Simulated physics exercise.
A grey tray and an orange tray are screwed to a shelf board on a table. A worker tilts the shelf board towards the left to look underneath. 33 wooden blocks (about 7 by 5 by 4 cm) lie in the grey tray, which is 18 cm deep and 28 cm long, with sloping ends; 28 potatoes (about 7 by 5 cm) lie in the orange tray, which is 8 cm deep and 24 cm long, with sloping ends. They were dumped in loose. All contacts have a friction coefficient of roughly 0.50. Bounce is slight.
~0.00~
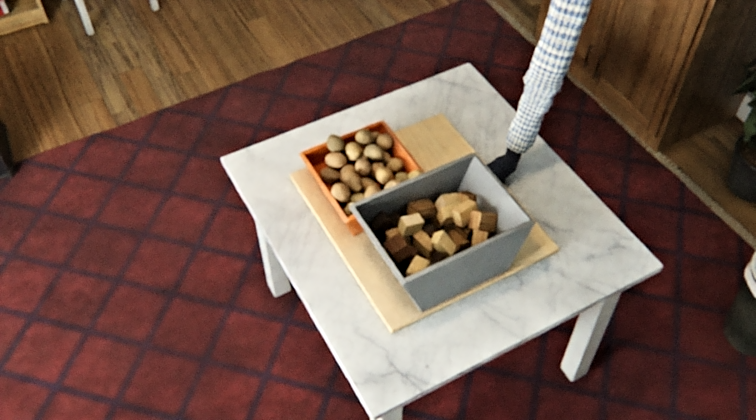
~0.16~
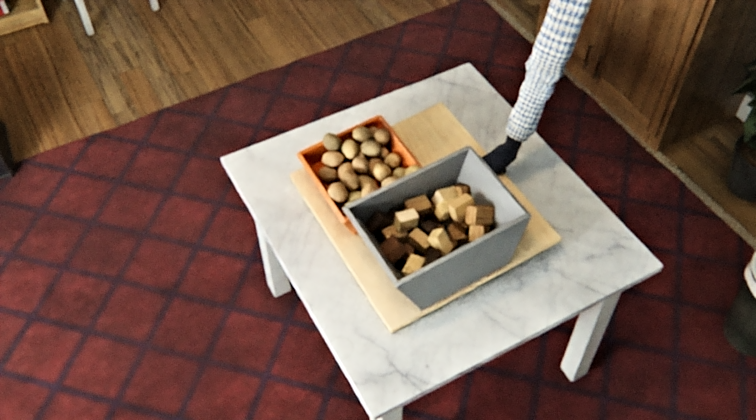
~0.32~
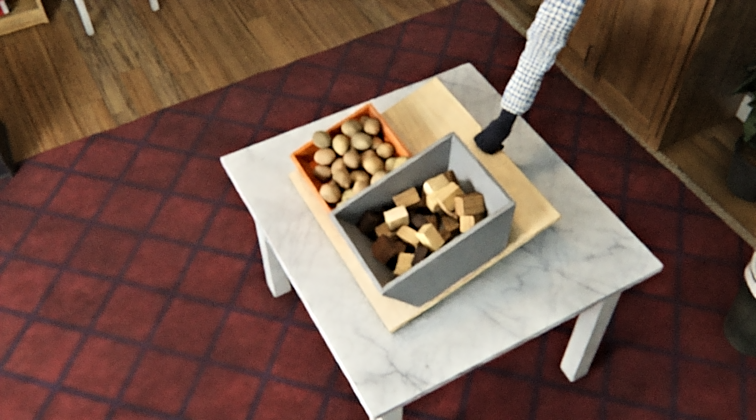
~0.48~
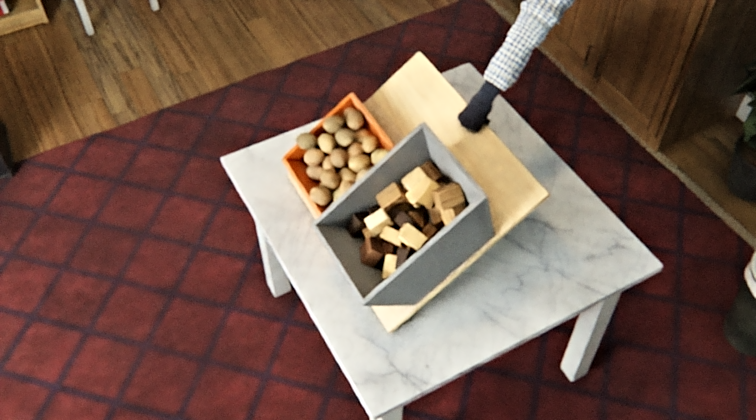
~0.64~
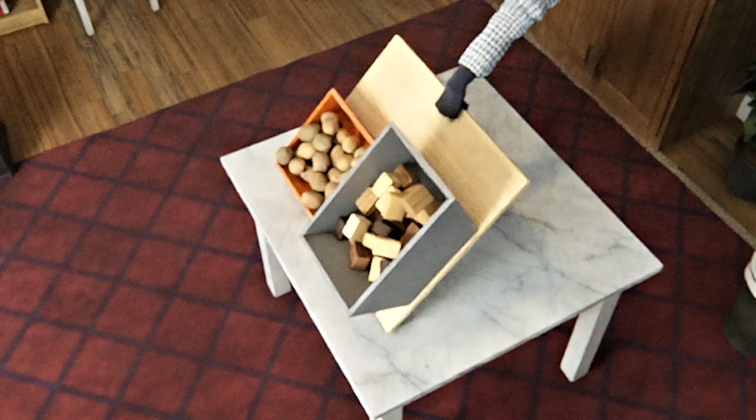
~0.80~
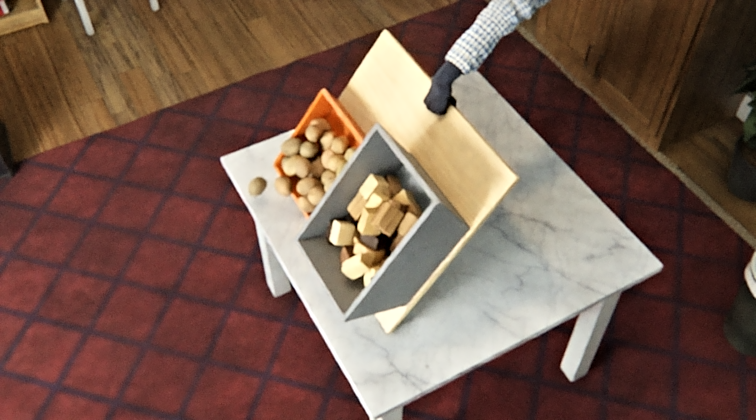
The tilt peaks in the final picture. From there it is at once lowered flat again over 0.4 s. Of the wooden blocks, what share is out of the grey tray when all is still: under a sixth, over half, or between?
Under a sixth of the wooden blocks leave the grey tray.
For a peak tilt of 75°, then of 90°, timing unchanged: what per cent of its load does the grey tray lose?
About 40 and 70 per cent.
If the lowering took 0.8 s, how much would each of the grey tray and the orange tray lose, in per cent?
In that case grey tray 0, orange tray 20 per cent.
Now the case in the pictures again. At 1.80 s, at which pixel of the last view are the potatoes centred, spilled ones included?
Near (356, 186).
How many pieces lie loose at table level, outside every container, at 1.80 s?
Roughly 2.
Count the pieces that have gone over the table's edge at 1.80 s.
Roughly 3.
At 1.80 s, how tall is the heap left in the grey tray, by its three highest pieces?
Some 14 cm.
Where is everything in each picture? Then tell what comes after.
In the first picture (places track the rim corner closest to us here, unless another is named), grey tray (406, 280); orange tray (by its farthest rim corner) (382, 122); tipped 0°; all still inside.
The second picture shows grey tray (399, 283); orange tray (379, 116); tipped 5°.
The third picture shows grey tray (383, 290); orange tray (368, 105); tipped 18°.
The fourth picture shows grey tray (364, 301); tipped 33°.
The fifth picture shows grey tray (350, 313); tipped 46°.
The sixth picture shows grey tray (345, 318); tipped 51°; 1 out, the lowest potato at (257, 186).
After 0.96 s, tilt 33°; the grey tray has all 33 and the orange tray is down by 2 of 28.
After 1.16 s, tilt 1°; the grey tray has all 33 and the orange tray is down by 5 of 28.
After 1.44 s, tilt 0°; the grey tray has all 33 and the orange tray is down by 5 of 28.
Outcome (at 1.80 s), the grey tray has all 33 and the orange tray is down by 5 of 28. Asked share, 0 of 33, 0 per cent.
